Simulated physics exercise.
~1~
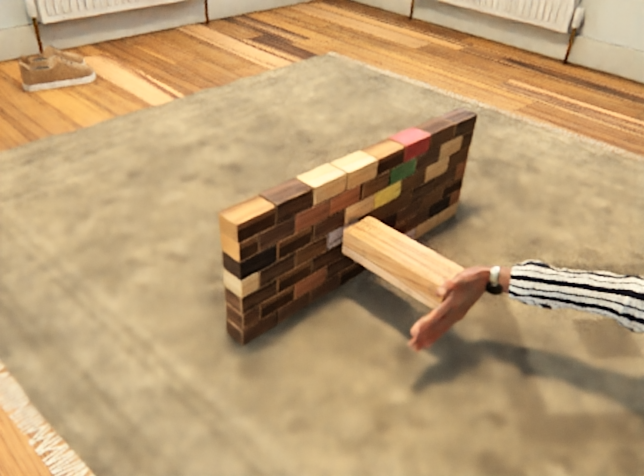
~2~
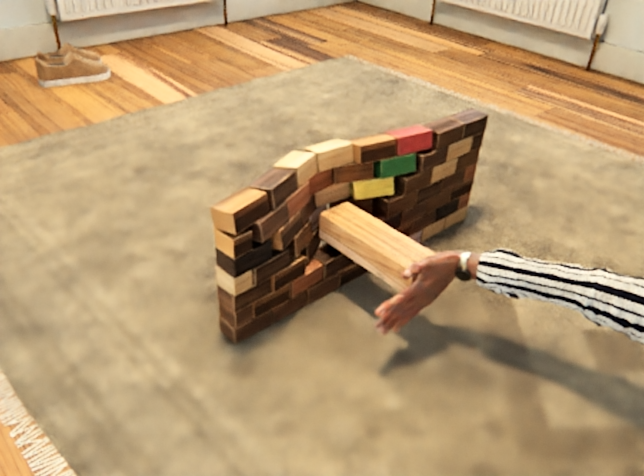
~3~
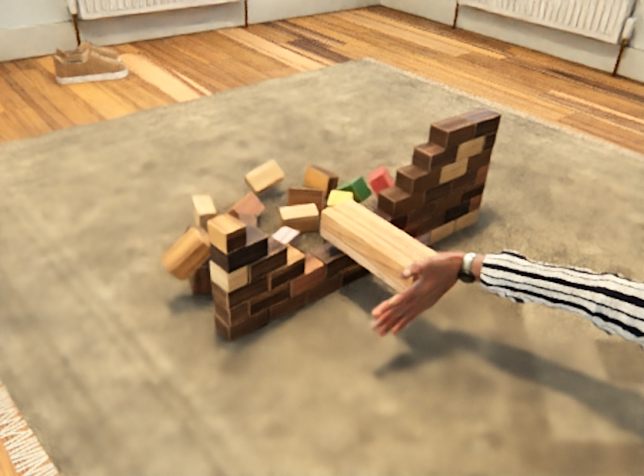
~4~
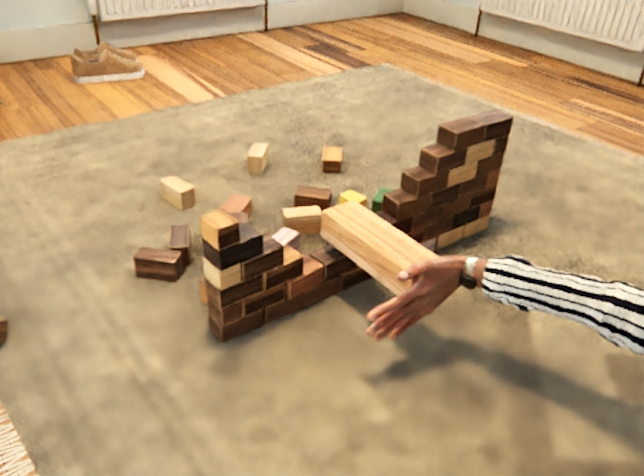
On a grey rug over a wooden floor, a hand in a striped sleeve pushes a long wooden block into a wall of small wooden blocks, which bulges, then collapses in the middle, scattering pieces behind it, the green and yellow ones fallen, while both ends stay standing.
